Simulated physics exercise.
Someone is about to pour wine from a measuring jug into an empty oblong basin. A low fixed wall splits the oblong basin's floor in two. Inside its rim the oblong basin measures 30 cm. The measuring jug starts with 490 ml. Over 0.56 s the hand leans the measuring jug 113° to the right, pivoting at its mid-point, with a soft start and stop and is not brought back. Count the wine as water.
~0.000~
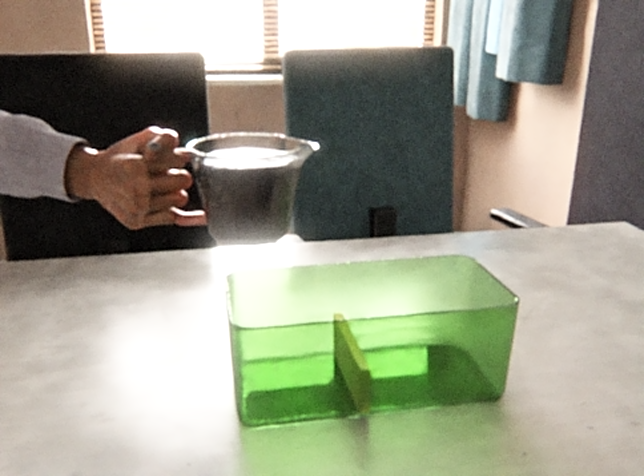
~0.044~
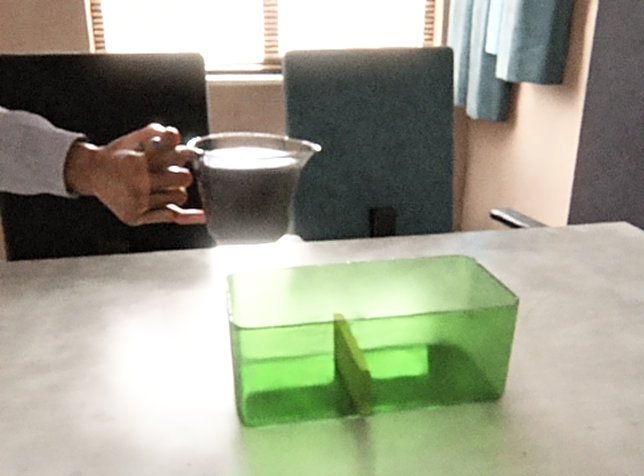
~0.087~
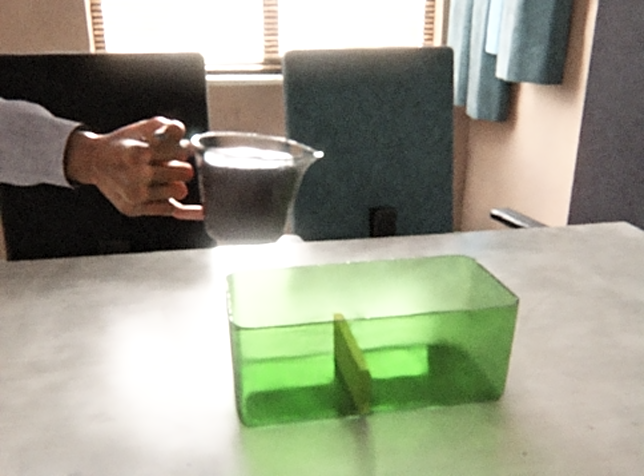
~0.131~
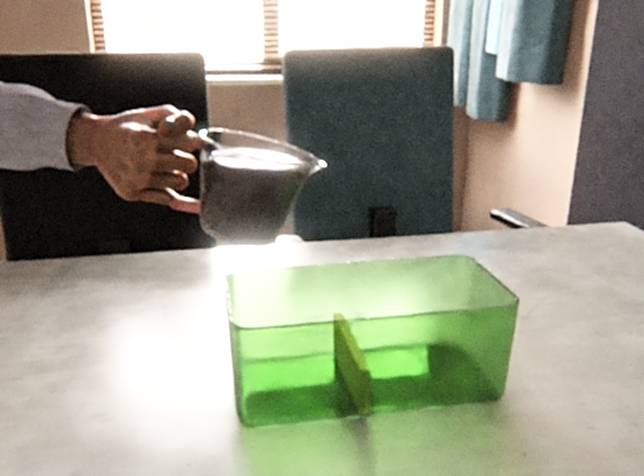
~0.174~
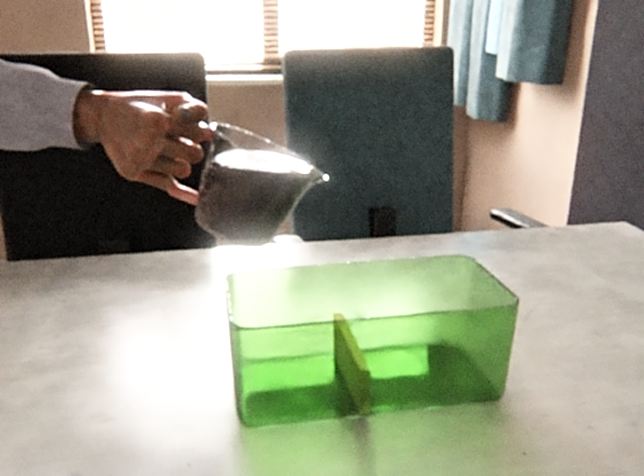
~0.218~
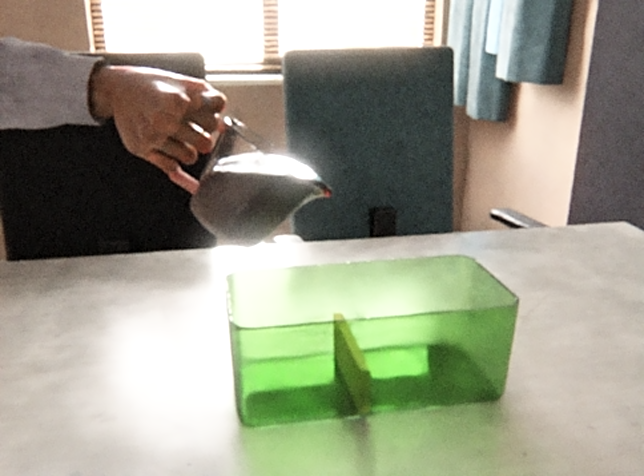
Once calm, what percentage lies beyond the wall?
The far part has some 41 per cent.
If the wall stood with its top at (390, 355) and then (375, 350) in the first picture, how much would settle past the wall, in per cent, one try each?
In turn about 15 and 20 per cent.
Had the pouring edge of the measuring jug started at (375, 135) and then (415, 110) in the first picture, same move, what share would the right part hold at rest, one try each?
First 90, then 80 per cent.
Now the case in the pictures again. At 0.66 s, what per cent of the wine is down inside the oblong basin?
Near 96 in a hundred.
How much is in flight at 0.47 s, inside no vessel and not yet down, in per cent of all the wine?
Near 24 in a hundred.
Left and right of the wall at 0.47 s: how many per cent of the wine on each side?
Some 14 per cent left and 34 right.
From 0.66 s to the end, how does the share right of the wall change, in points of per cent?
It goes up by about 2.
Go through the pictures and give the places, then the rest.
The first frame shows tilt 0°; pouring edge (318, 145); surface from (195, 160) to (299, 157); the oblong basin's rim runs from (228, 300) to (495, 279); the wall's top is at (350, 340).
The second frame shows tilt 2°; pouring edge (319, 147); surface from (196, 160) to (299, 157).
The third frame shows tilt 7°; pouring edge (322, 153); surface from (199, 158) to (302, 159).
The fourth frame shows tilt 15°; pouring edge (326, 163); surface from (203, 156) to (307, 163).
The fifth frame shows tilt 25°; pouring edge (329, 177); surface from (208, 160) to (315, 167).
The sixth frame shows tilt 37°; pouring edge (329, 194); surface from (204, 171) to (318, 181); 3 per cent is over the edge.
After 0.47 s the tilt is 106° and 27 per cent is still to pour, 14 is left of the wall and 34 right of it.
After 0.66 s the tilt is 113° and 1 per cent is still to pour, 56 is left of the wall and 39 right of it.
After 0.85 s the tilt is 113° and 0 per cent is still to pour, 57 is left of the wall and 40 right of it.
After 1.06 s the tilt is 113° and 0 per cent is still to pour, 57 is left of the wall and 41 right of it.
In the end 57 per cent lies left of the wall, 41 right of it and 2 outside.
